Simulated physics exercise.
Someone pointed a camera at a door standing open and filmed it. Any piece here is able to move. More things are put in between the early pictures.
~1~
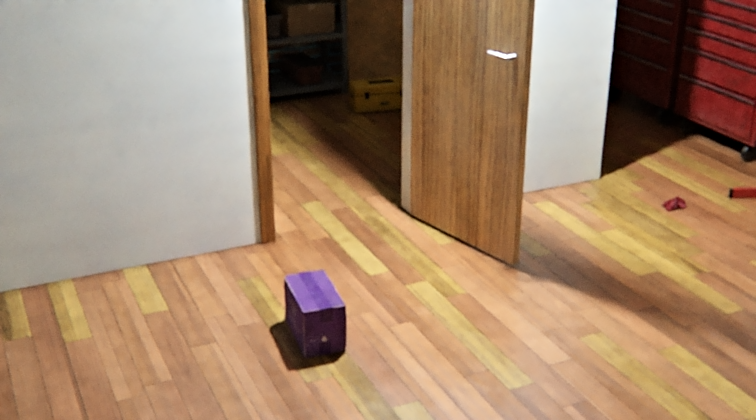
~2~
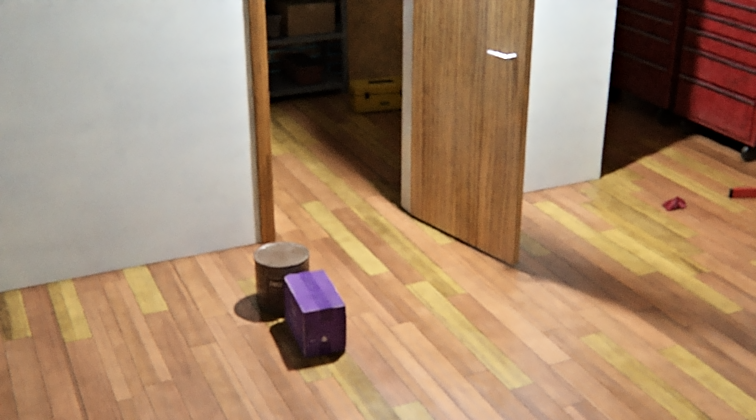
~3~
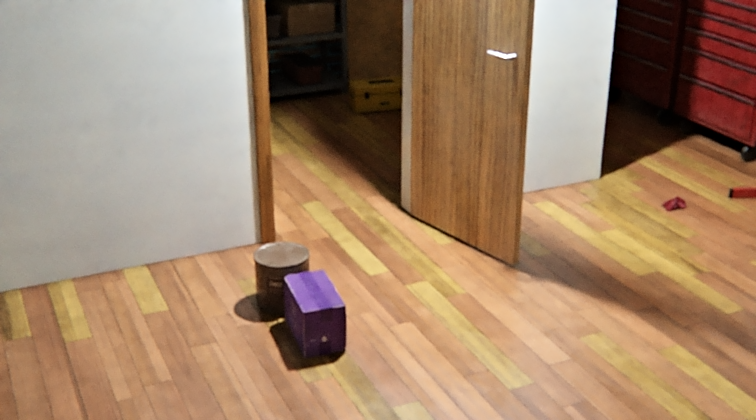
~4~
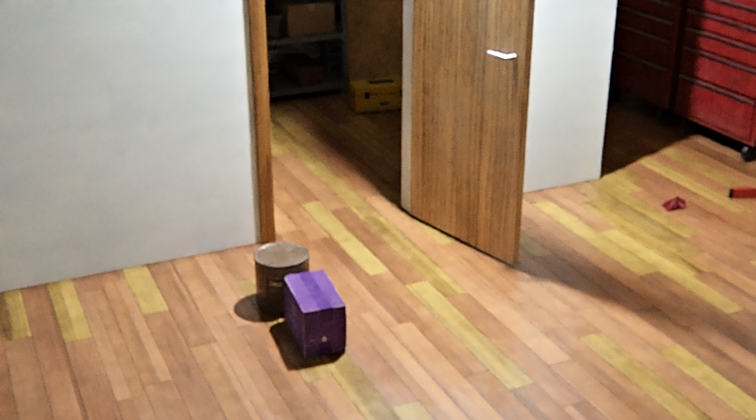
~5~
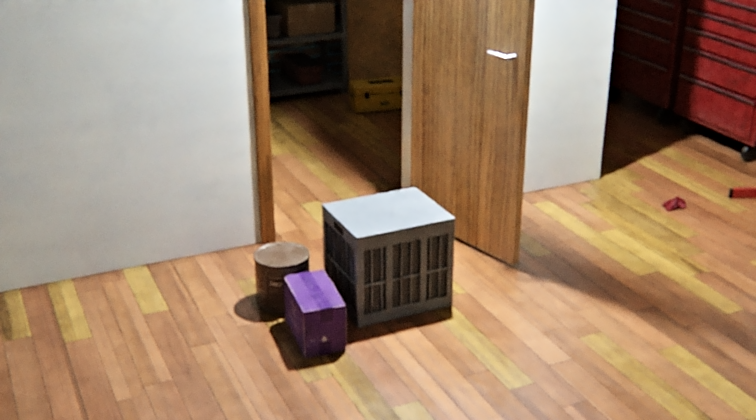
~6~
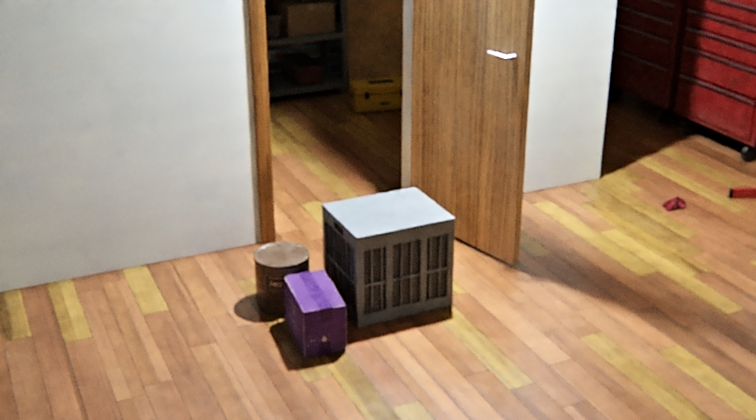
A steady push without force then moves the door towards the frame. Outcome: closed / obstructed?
Obstructed.
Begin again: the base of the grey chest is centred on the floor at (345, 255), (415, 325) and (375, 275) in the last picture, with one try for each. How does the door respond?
In the first case it gets caught partway; in the second case it swings home; in the third case it gets caught partway.
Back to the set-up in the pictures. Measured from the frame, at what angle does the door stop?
The door ends up some 70° open.
Then, 0.40 s later than the last frame, door at 97°.
Then, 0.70 s later than the last frame, door at 83°.
Then, 0.90 s later than the last frame, door at 72°.
When it is over, door at 71°; all 3 as before. End places, in pixels of the last picture, grey chest near (386, 255).
